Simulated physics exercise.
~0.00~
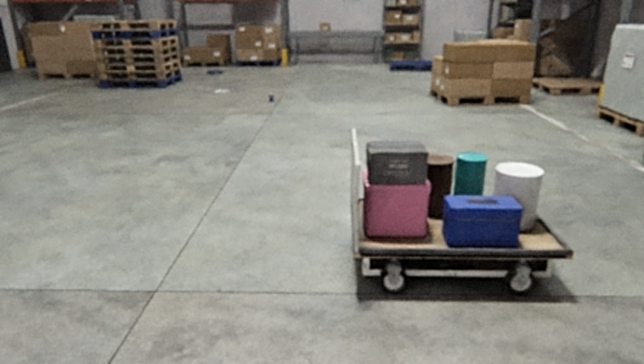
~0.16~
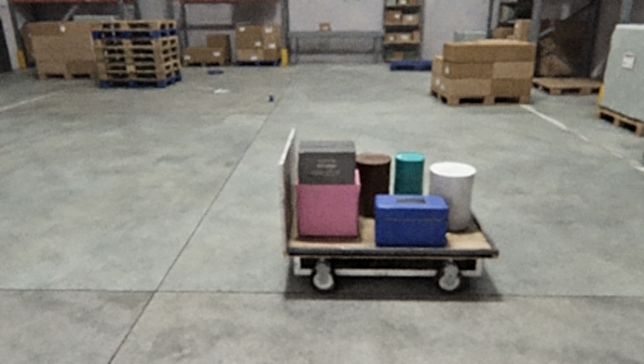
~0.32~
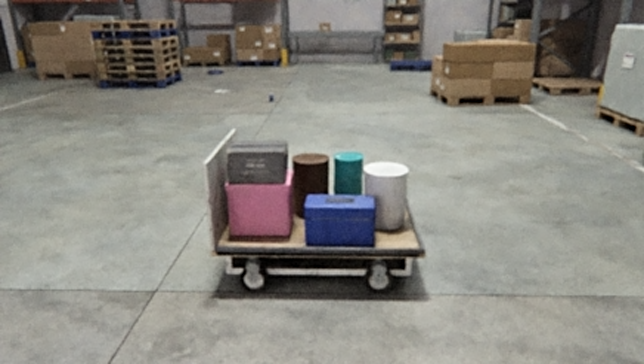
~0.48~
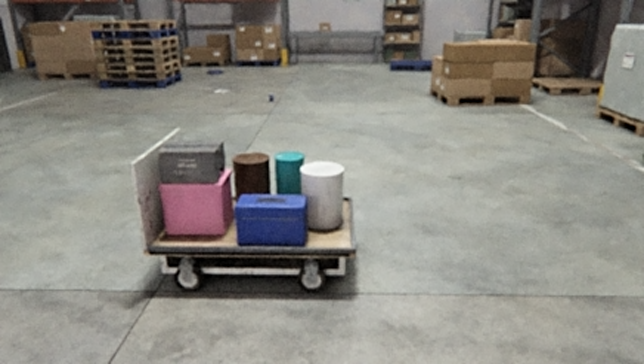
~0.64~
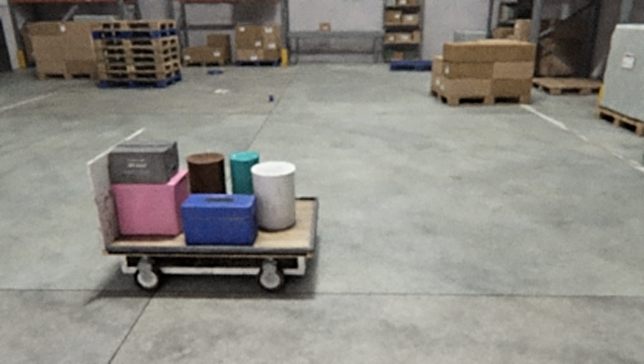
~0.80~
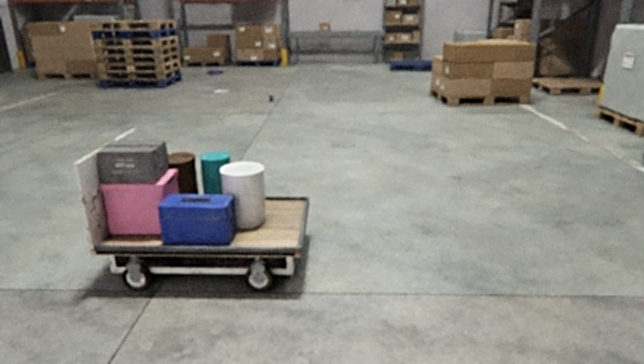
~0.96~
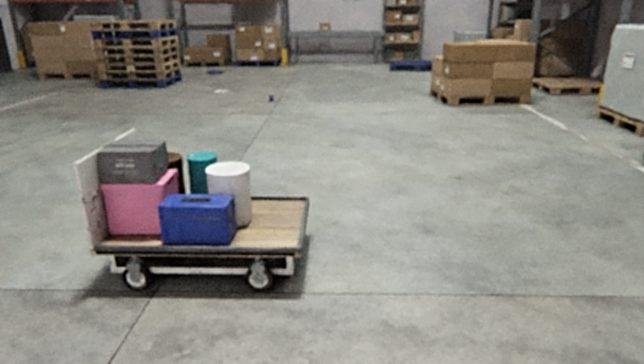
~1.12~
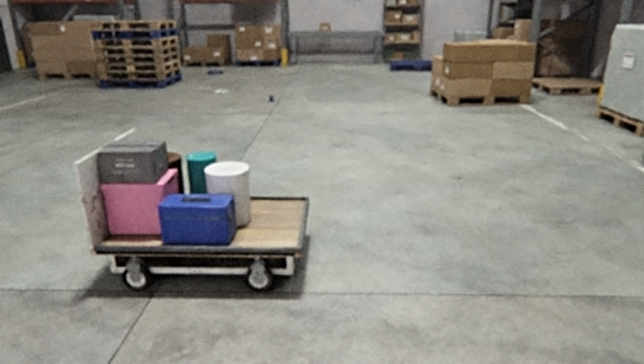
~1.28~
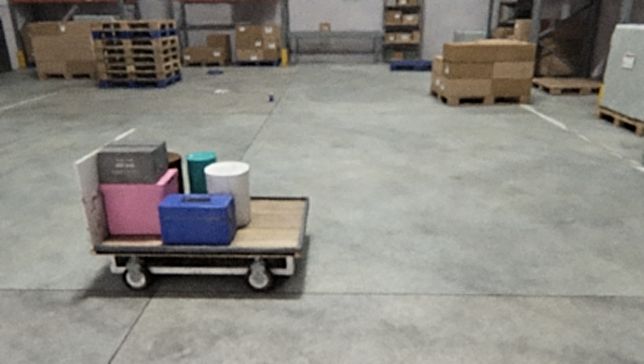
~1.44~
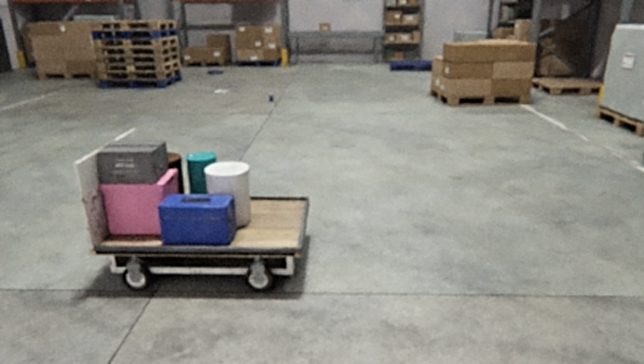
At the start, a flat cart with a tall board at its left end stands toward the right of a warehouse floor, carrying a grey parcel on a pink tote, a blue toolbox, a brown pail, a turquoise canister and a white pail. The cart rolls left across the concrete with its load. As it slows to a halt on the left, the toolbox, both pails and the canister slide toward the board. The white pail and canister creep a little farther, while the brown pail slips mostly behind the tote. Finally everything rests upright, the grey parcel still on the tote.
